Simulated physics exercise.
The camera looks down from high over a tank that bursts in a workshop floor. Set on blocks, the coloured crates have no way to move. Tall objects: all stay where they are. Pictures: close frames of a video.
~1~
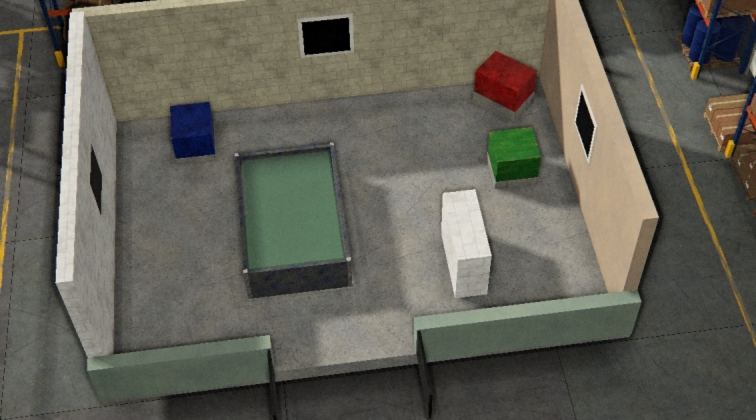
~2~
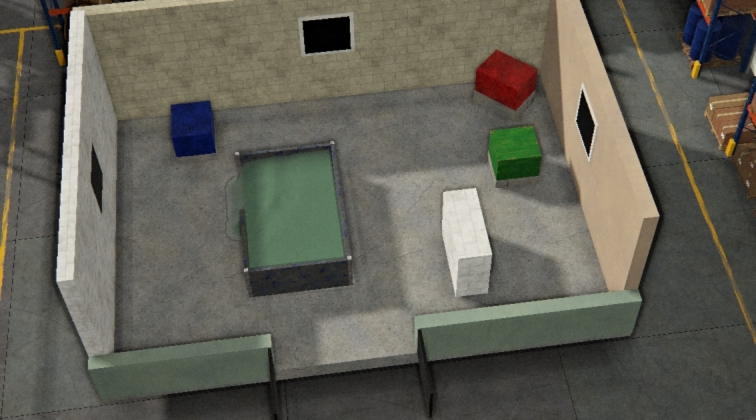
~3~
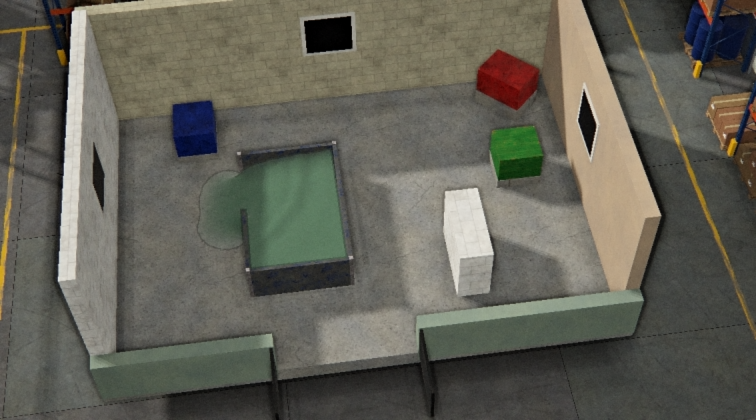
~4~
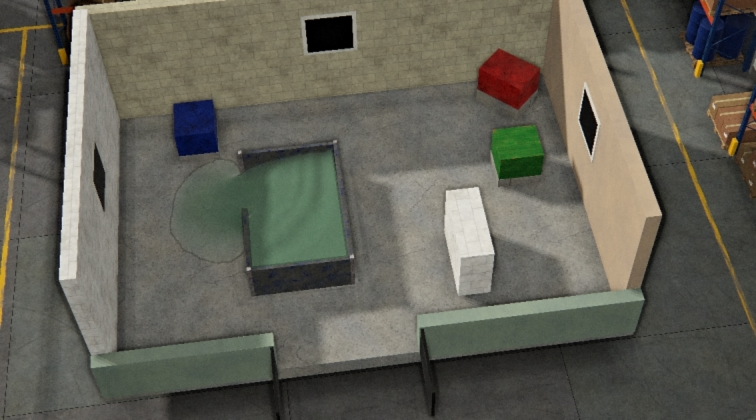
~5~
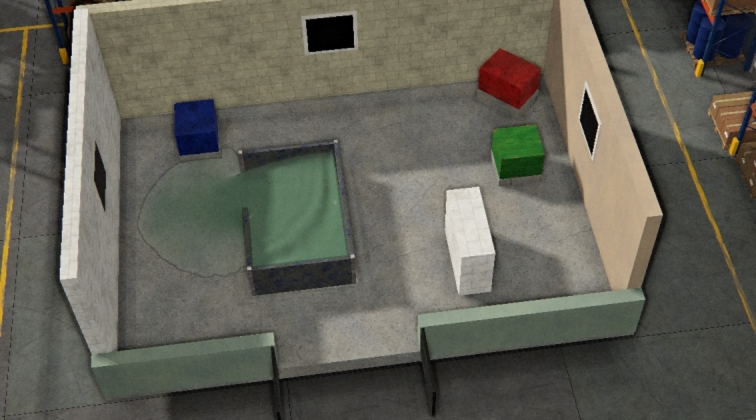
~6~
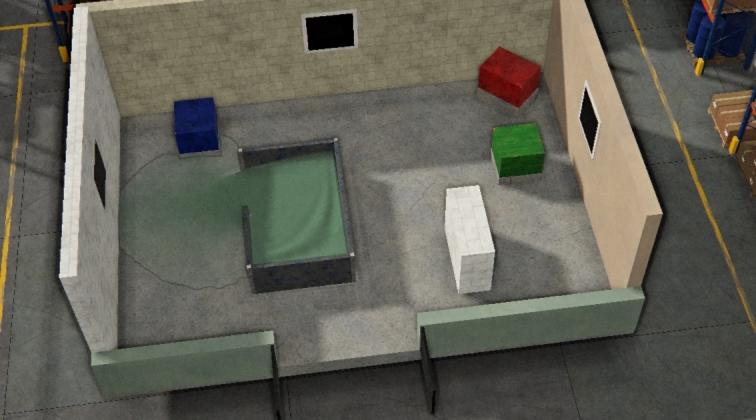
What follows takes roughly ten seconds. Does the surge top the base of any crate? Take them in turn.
One by one: The red crate will be out of the flood, the blue crate will be reached by the flood, the green crate will be out of the flood.
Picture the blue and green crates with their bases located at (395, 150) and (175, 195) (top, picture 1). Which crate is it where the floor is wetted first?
It is the one in green.
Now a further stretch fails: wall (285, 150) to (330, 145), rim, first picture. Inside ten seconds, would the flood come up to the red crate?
My reading: The red one is soaked.
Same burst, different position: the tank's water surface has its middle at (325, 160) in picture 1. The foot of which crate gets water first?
That would be the blue crate.
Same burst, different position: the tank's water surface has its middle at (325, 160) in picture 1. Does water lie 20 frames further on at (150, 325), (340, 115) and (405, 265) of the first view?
Submerged, submerged, untouched.
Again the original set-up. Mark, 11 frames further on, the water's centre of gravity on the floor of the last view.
That puts it at around (225, 213).
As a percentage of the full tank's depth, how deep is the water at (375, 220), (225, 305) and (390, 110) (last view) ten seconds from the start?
Estimated readings in sequence: 4, 10, 4 percent.
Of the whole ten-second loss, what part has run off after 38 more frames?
About 25 per cent.
A moment on, water covers 15 % of the floor; the red crate not reached, the blue crate water round its plinth, the green crate not reached.
Next, water covers 20 % of the floor; the red crate not reached, the blue crate water round its plinth, the green crate not reached.
Then, water covers 40 % of the floor; the red crate not reached, the blue crate water round its plinth, the green crate not reached.
Later, water covers 75 % of the floor; the red crate water round its plinth, the blue crate water round its plinth, the green crate water round its plinth.
In the end, water covers 100 % of the floor; the red crate stayed above the water, the blue crate was topped, the green crate stayed above the water.
